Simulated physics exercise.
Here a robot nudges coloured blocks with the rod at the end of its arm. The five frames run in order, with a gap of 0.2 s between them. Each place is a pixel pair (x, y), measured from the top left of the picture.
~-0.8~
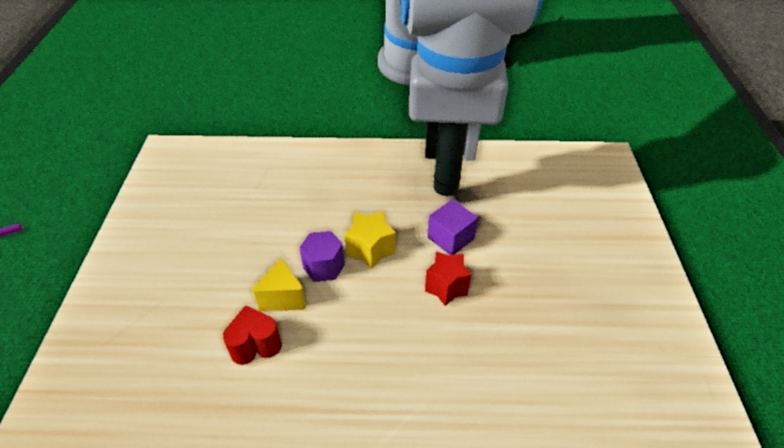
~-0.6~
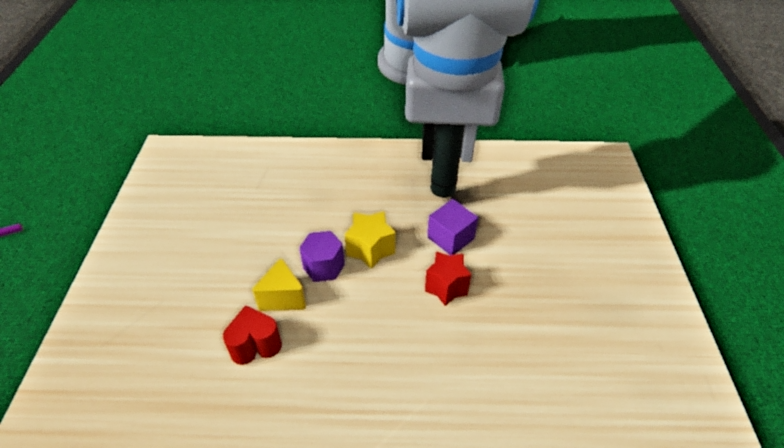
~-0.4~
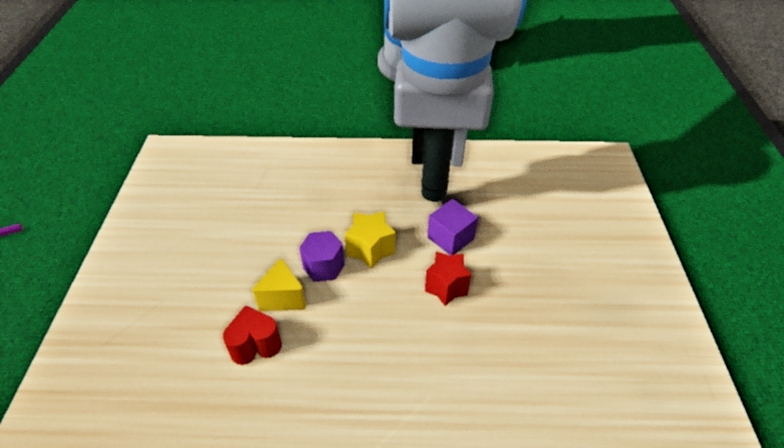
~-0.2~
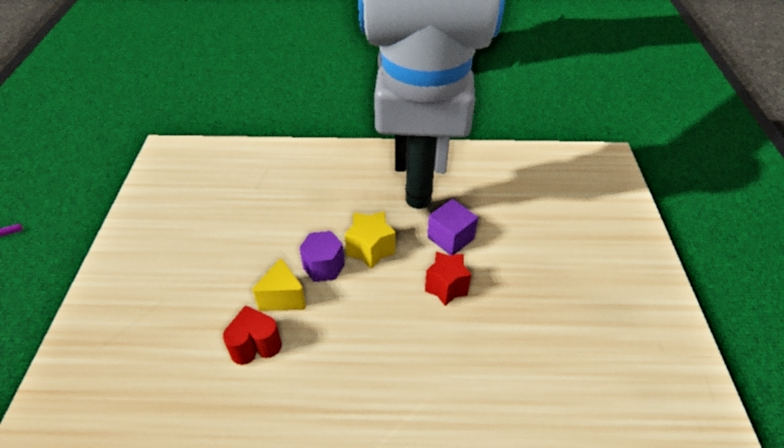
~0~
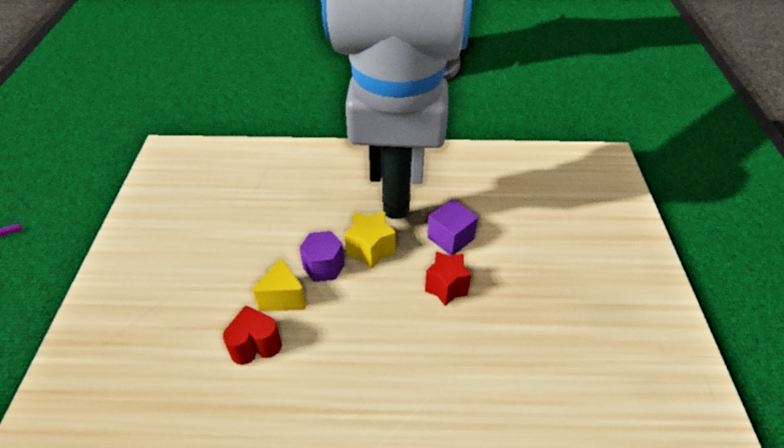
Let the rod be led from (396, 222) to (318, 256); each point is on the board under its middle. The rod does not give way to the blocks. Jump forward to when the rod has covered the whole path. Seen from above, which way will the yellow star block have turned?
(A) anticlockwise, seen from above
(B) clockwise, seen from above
A (anticlockwise, seen from above)
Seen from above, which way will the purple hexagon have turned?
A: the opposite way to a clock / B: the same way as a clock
Choice B: The same way as a clock.
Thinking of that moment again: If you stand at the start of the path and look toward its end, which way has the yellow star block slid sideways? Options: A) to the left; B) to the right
The one that fits is A, to the left.
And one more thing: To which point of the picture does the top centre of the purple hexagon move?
At the end it should sit near (303, 268).
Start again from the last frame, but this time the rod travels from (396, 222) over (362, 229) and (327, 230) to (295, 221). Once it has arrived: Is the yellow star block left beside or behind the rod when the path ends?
I believe so.
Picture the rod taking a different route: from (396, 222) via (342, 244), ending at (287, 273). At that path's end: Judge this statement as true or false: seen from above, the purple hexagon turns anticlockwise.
The statement is false.
The first path, step by step. Halfway along, rod at (357, 227); purple hexagon at (309, 257), turned 35° clockwise; yellow star block at (353, 246), turned 45° anticlockwise.
At the end, rod at (316, 245); yellow triangular block at (268, 282); purple hexagon at (303, 268), turned 65° clockwise; yellow star block at (345, 252), turned 105° anticlockwise; purple square still.
